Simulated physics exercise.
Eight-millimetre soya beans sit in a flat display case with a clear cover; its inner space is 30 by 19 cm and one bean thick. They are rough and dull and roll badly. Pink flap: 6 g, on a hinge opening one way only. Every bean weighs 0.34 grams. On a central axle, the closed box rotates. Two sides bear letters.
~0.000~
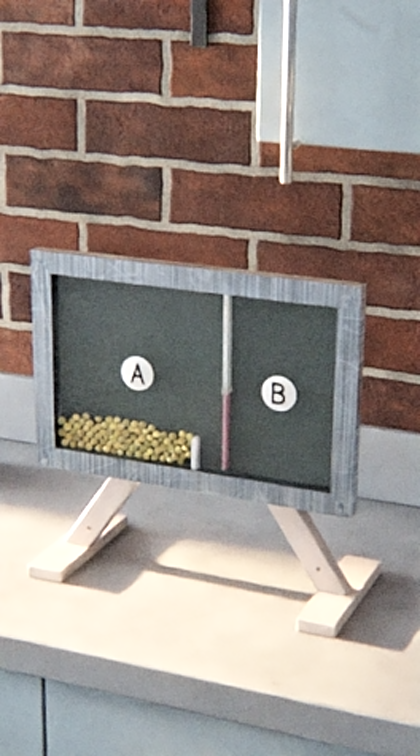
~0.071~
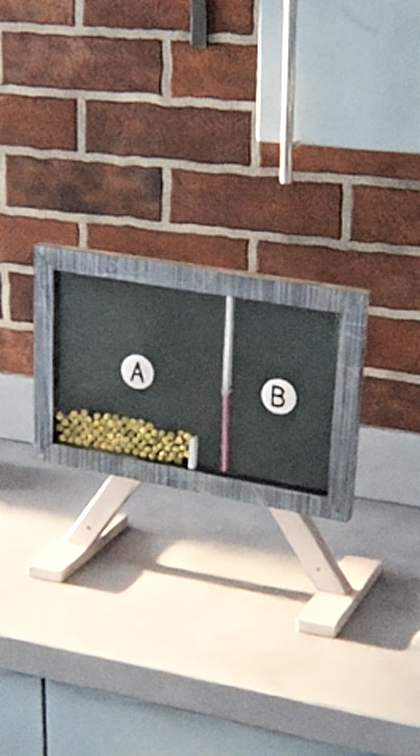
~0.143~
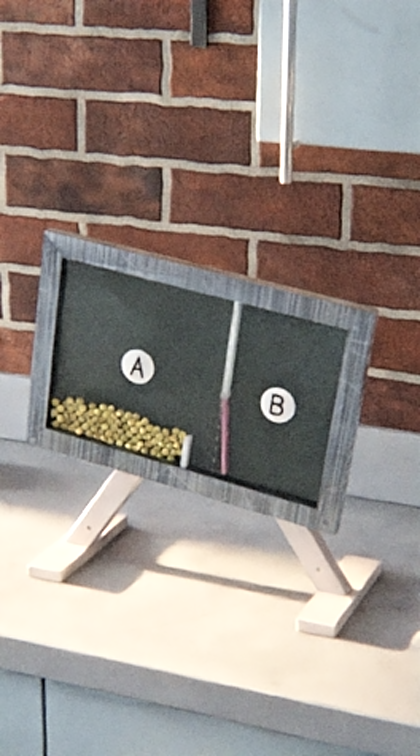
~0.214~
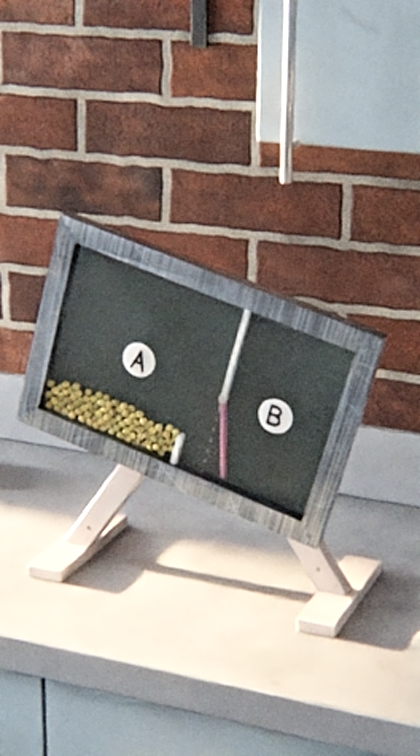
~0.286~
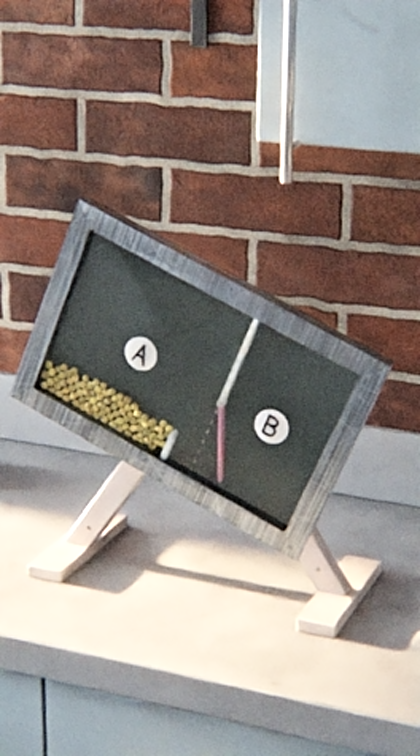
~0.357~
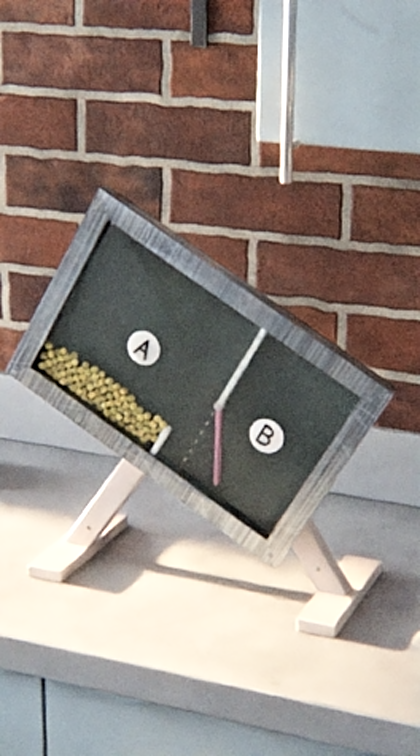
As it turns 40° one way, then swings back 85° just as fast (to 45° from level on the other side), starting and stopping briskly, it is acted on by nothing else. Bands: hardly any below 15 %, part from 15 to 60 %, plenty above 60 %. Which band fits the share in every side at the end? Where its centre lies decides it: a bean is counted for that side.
Side A: Plenty. Side B: Hardly any.
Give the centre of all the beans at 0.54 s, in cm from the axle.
Left: About 10 cm; below: About 1 cm.
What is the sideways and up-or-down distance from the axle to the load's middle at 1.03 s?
Left: About 6 cm; below: About 8 cm.
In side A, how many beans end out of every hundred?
Some 100 per cent.
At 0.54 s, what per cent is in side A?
About 100 %.
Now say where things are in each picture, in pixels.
The first picture shows level; about 90 beans; beans centred (126, 439); top one (117, 420); pink flap (227, 390); A (137, 373), B (279, 394).
The second picture shows turned 2° clockwise; beans centred (124, 436); top one (84, 413).
The third picture shows turned 7° clockwise; beans centred (118, 428); top one (80, 402); wall ends (226, 390), (188, 438).
The fourth picture shows turned 15° clockwise; beans centred (111, 417); top one (66, 385); pink flap (224, 398).
The fifth picture shows turned 22° clockwise; beans centred (106, 406); top one (49, 365).
The sixth picture shows turned 29° clockwise; beans centred (102, 394); top one (49, 346); pink flap (219, 406); A (144, 348), B (267, 436).
After 0.54 s, it stands 40° clockwise; the beans' middle is 10 cm left of and 1 cm below the centre; A 100 %; pink flap open 37°.
After 1.03 s, it stands 3° anticlockwise; the beans' middle is 6 cm left of and 8 cm below the centre; A 100 %; pink flap shut.
After 1.52 s, it stands 45° anticlockwise; the beans' middle is in line with and 11 cm below the centre; A 100 %; pink flap shut.
All still by 2.2 s, it stands 45° anticlockwise; A 100 %, B 0 %; pink flap shut.
